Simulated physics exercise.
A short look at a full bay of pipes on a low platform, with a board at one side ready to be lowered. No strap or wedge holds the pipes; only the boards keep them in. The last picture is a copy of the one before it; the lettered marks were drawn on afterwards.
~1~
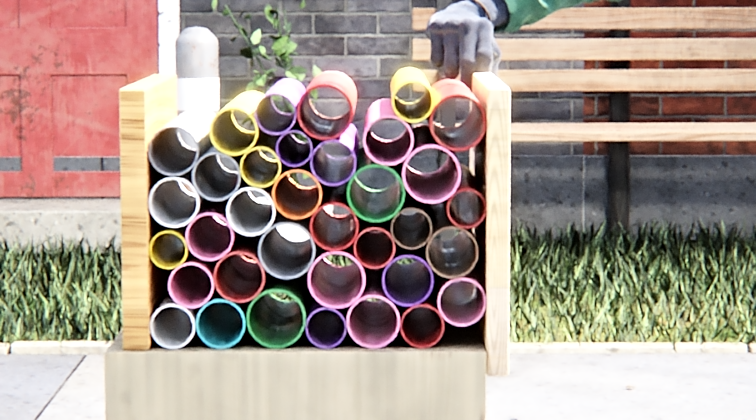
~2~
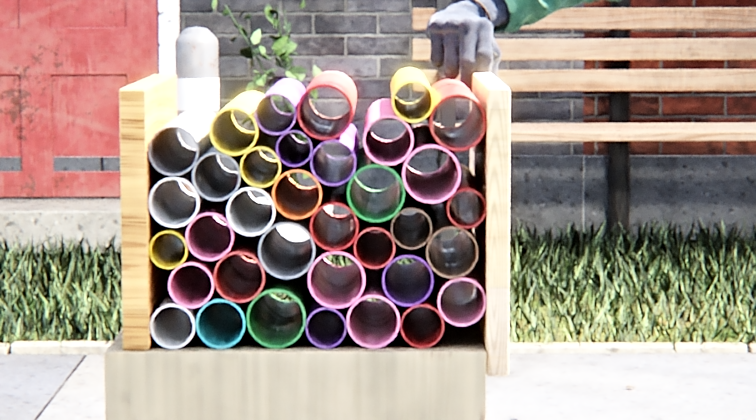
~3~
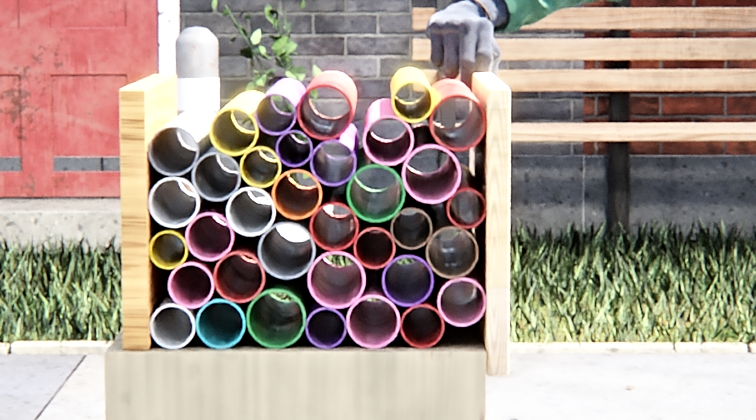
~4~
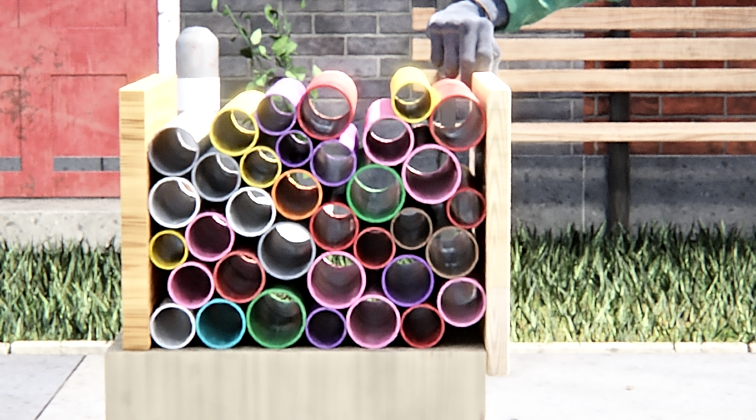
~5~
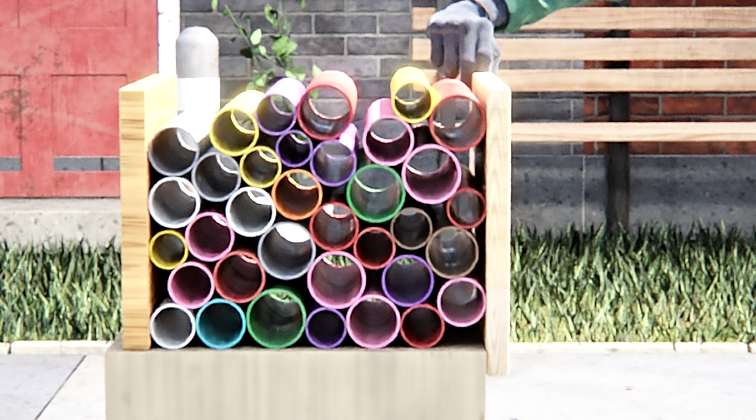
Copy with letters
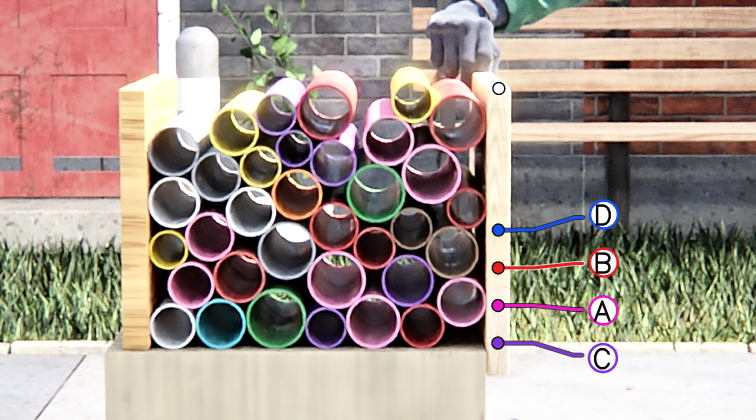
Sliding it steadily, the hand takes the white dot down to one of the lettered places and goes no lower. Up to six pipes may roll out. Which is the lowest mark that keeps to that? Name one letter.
The lowest mark that will do is B.
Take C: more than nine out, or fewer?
It loses more than nine.
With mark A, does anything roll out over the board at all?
Yes.
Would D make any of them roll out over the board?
Yes, at D.
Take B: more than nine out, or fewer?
Fewer than nine.
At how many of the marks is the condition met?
The number is two.
On the marked copy, A at (498, 306); B at (498, 268); C at (498, 343); D at (498, 230); the white dot at (499, 88).
Following B. Soon after the start, top of the board (487, 172).
Later, top of the board (486, 266).
In the end, top of the board (486, 267), six out over the board.
As for the rest, A more than six out over the board; C more than six out over the board; D two out over the board.
